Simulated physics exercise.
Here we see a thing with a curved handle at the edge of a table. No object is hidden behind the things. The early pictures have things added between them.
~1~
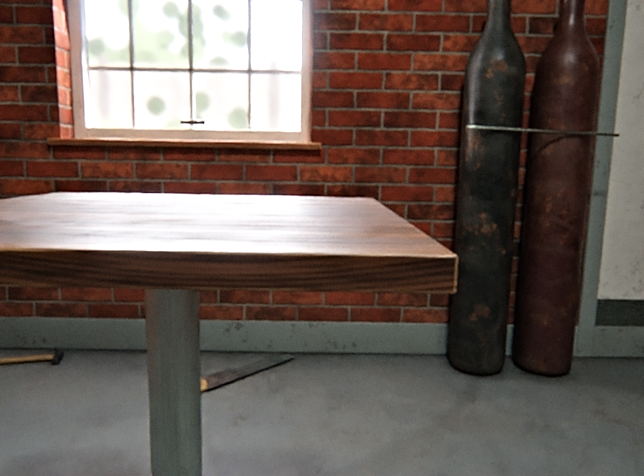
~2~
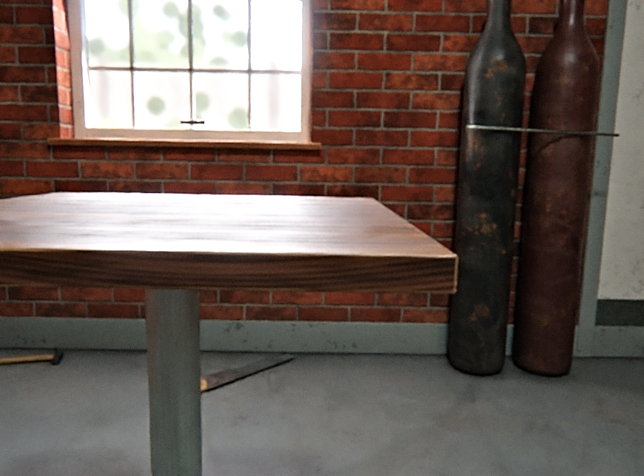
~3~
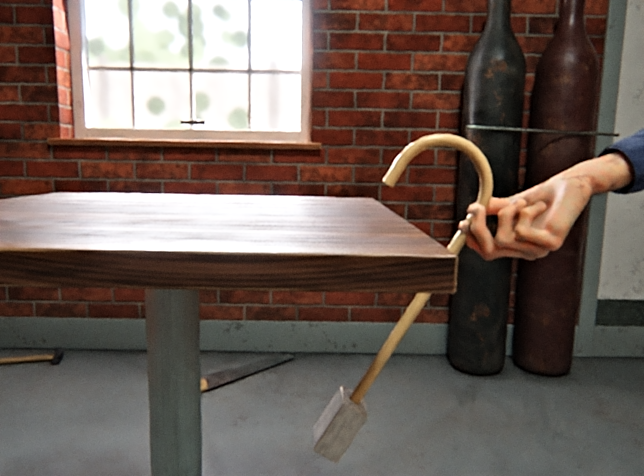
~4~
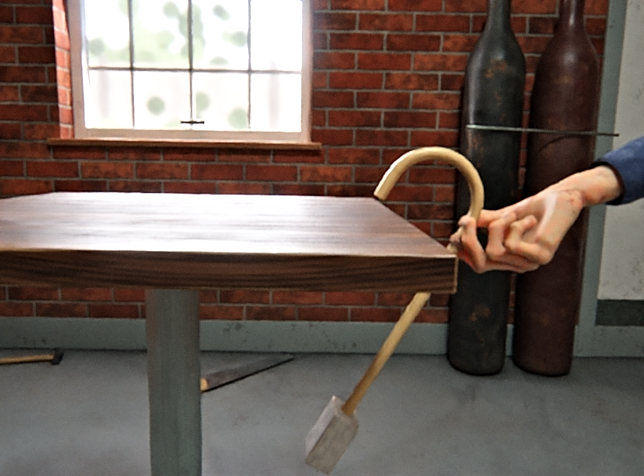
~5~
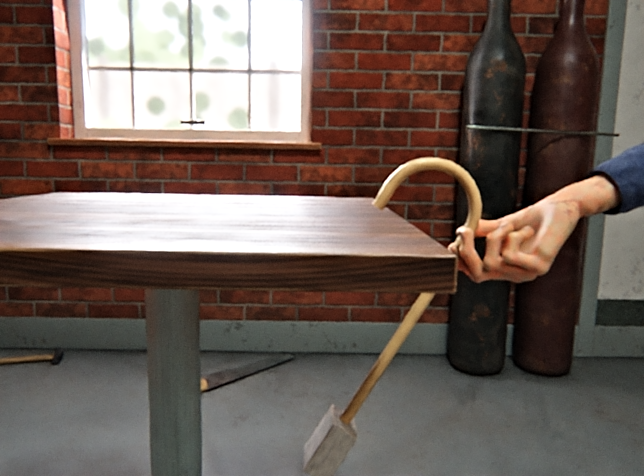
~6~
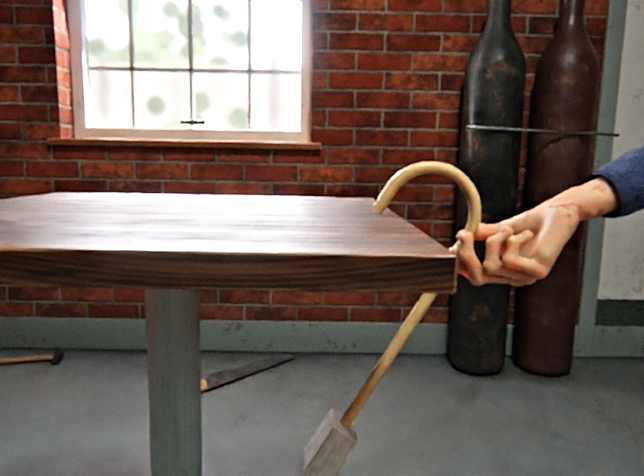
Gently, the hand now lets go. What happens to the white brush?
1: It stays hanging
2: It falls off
1, it stays hanging.
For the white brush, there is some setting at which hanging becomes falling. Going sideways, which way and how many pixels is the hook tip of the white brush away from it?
Around 20 pixels to the right.
Then, 0.40 s on from there, white brush at rest near (370, 316).
In the end, the white brush stays hooked on the edge, near (369, 316).
